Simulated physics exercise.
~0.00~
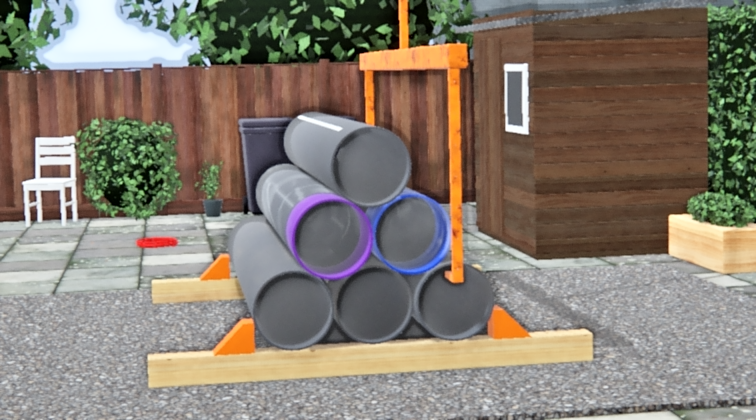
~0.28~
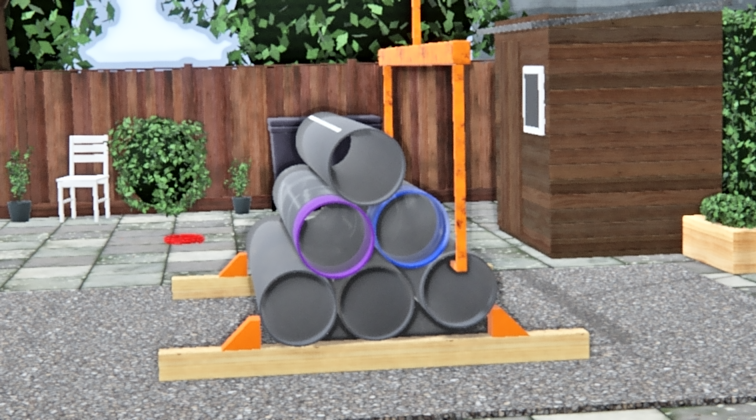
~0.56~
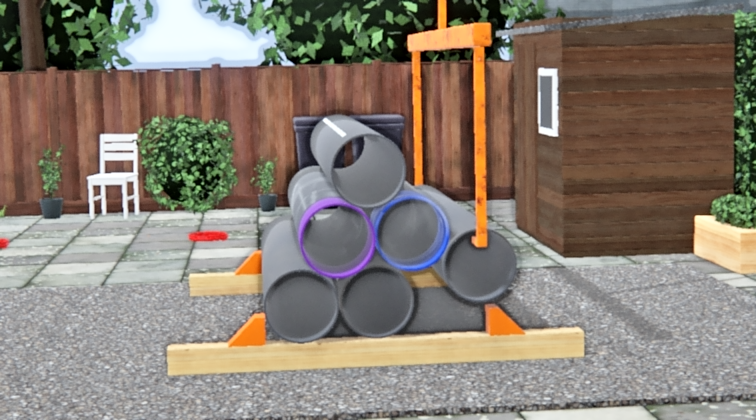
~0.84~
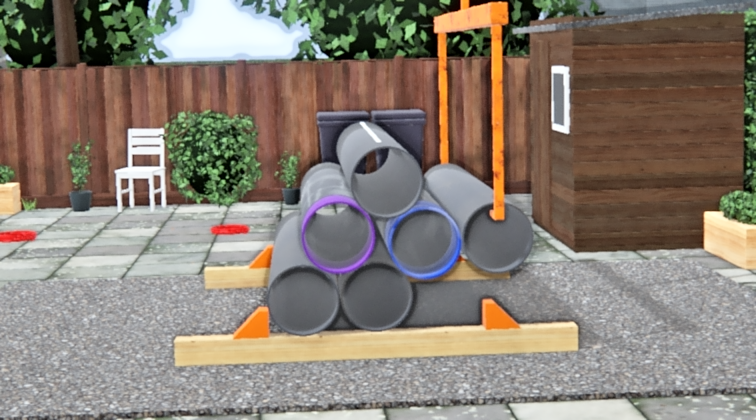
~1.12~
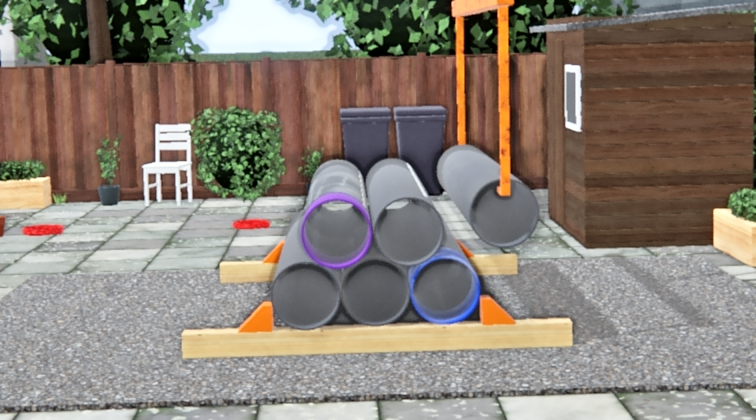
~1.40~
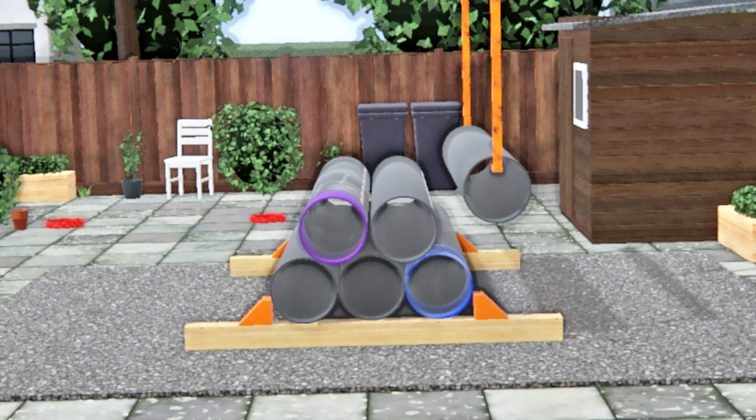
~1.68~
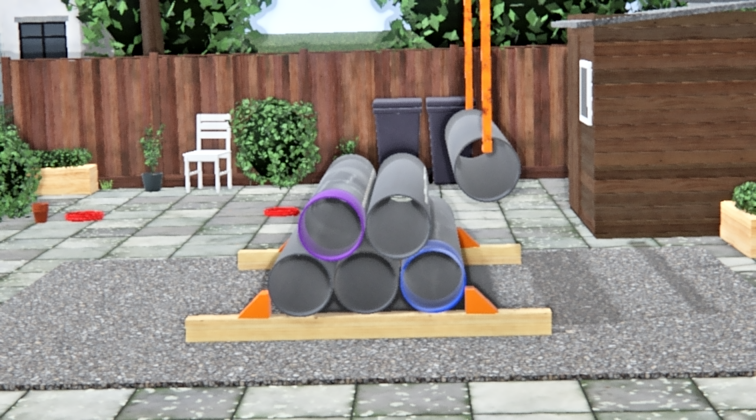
A pyramid of six dark grey pipes, one rimmed in purple and one in blue, sits chocked on timber bearers over level gravel in a fenced yard, seen from the front with a shed at right. An orange lifting frame hooks the bottom right pipe and draws it upward out of the stack as the view drifts slightly sideways. The blue pipe turns and drops into the bottom right gap, and the top pipe settles beside the purple one. Purple stays put, and the lifted pipe hangs above the others.
